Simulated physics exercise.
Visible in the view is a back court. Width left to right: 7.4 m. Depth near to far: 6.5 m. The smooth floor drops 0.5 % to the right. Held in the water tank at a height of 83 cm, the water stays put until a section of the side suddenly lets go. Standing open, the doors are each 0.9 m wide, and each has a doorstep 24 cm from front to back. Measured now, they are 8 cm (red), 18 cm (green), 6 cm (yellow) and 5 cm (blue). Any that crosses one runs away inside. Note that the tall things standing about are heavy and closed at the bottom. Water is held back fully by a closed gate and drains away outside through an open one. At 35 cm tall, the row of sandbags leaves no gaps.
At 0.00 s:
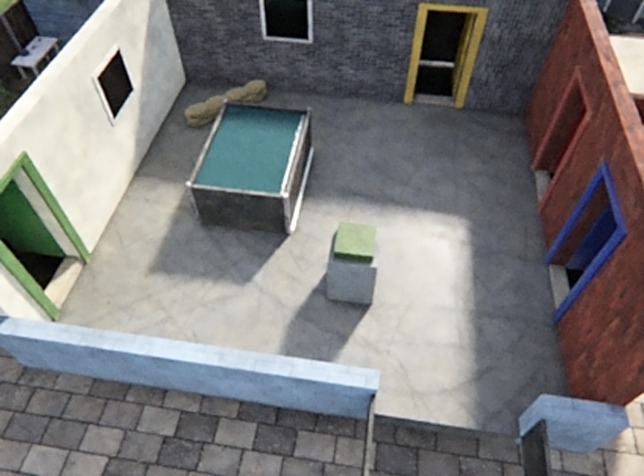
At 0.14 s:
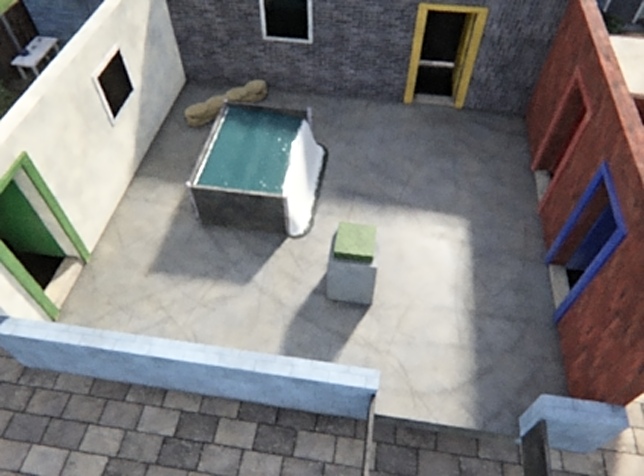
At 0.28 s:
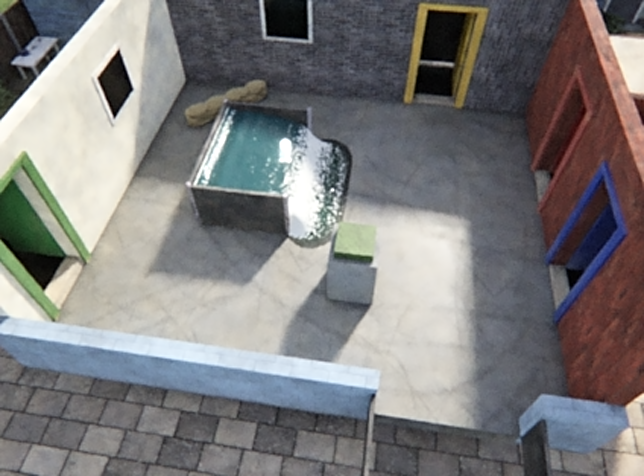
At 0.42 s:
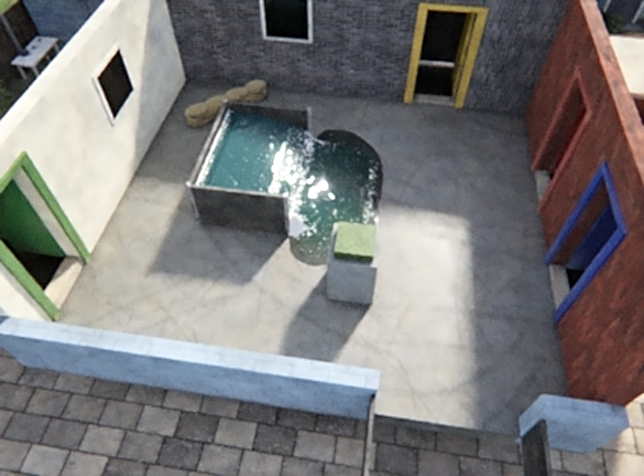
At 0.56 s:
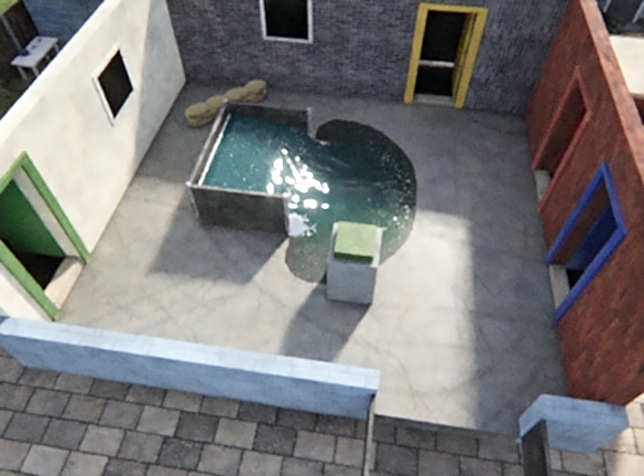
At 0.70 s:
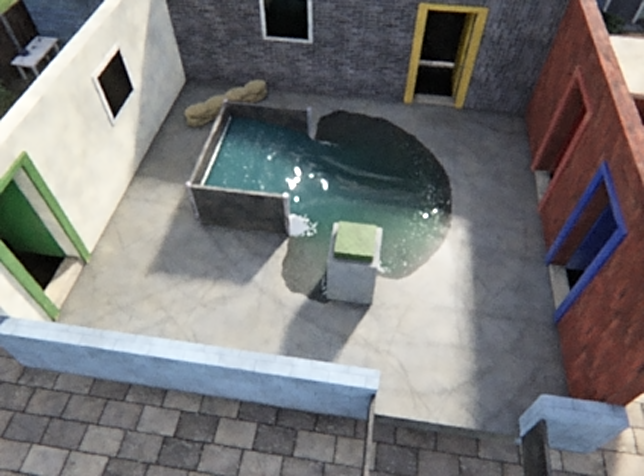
Water bursting from the open right side of a raised tank, spreading across a walled courtyard floor and around a green-topped block.
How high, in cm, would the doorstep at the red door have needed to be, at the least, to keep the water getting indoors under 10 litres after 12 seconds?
About 32 cm.
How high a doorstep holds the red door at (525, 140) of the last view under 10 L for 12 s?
It needs roughly 26 cm.
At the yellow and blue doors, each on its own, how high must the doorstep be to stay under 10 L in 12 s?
Some 9.5 cm for yellow, some 27 cm for blue.
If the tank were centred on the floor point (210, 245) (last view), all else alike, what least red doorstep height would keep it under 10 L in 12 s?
Then roughly 22 cm.
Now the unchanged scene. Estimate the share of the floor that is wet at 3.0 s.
Wet: Close to 50 %.
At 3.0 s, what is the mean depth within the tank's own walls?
About 11 centimetres on average.
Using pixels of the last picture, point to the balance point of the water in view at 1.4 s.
My guess is close to (352, 191).
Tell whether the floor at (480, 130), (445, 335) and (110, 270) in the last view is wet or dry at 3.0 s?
In the order asked: Soaked, soaked, untouched.
After 1.4 s water covers 45 % of the floor, deepest (36 cm) near (545, 241); 5 cm at the red door, 27 litres in over its 8 cm doorstep.
After 3.0 s water covers 50 % of the floor, deepest (28 cm) near (530, 148); 21 cm at the red door, 245 litres in over its 8 cm doorstep.
After 12.0 s water covers 95 % of the floor, deepest (8 cm) near (96, 245); 5 cm at the red door, 328 litres in over its 8 cm doorstep.
At the red door as built, the water arrived by 1.1 s and peaked near 27 cm at 2.4 s.
With a doorstep of 27.5 cm, 28 litres would have come in within the 12 s; with 37.5 cm, 0 litres. So under 10 litres takes about 32 cm.
